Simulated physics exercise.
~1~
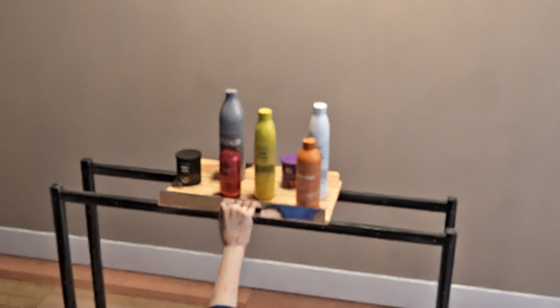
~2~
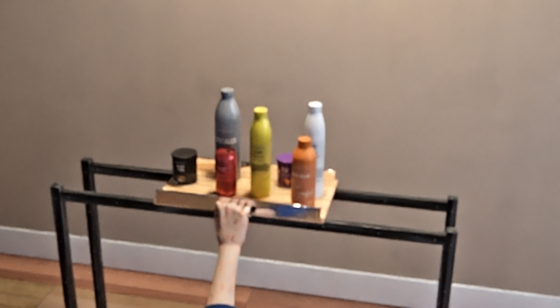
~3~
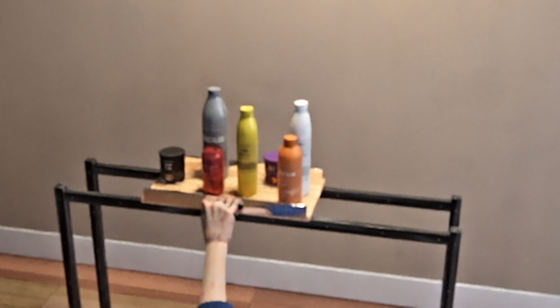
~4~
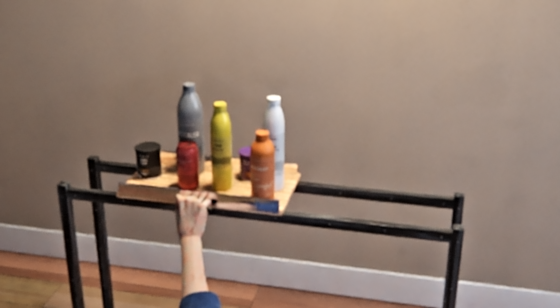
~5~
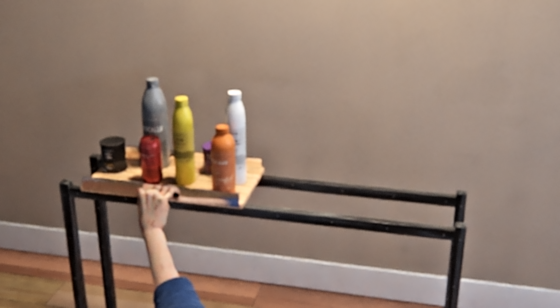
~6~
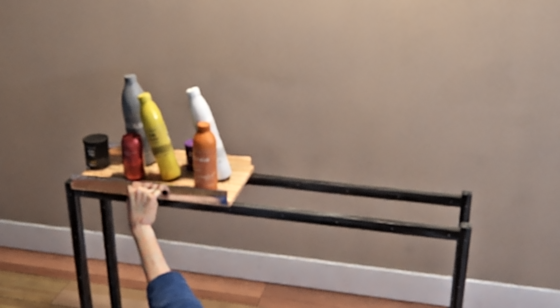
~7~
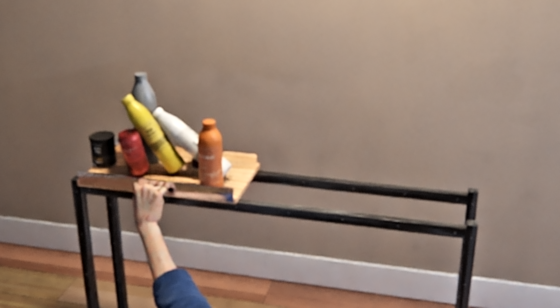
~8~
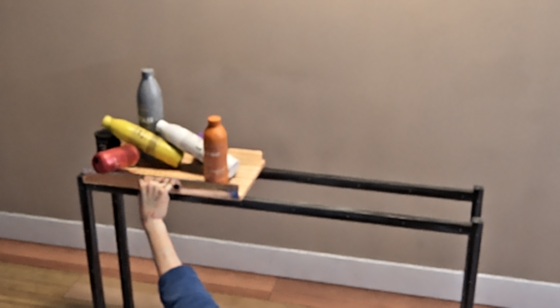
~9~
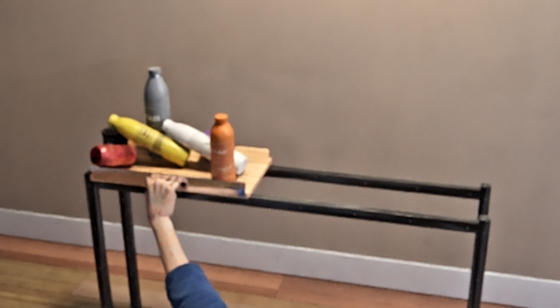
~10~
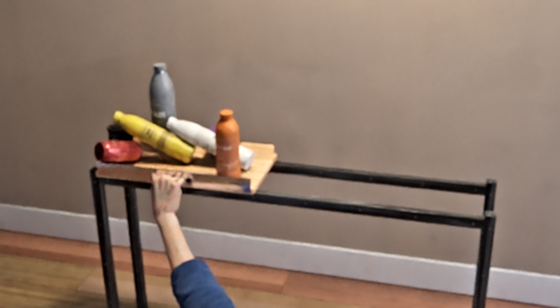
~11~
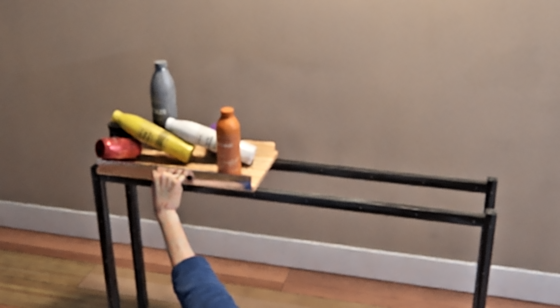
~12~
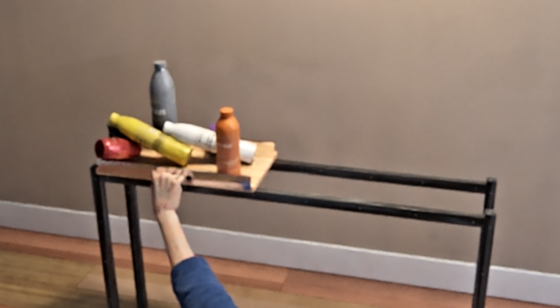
A wooden tray, seen from the front against a plain brownish wall, rests midway along a black two-railed stand, with a hand gripping its front edge. It carries a black tin, a tall grey bottle, a red can, a yellow bottle, a small purple tin, an orange bottle and a white bottle, from left to right. The hand pulls the tray left, faster and faster, until it stops abruptly at the left end. The white and yellow bottles tip left, and the red can follows. All three end on their sides, while the grey and orange bottles remain standing.
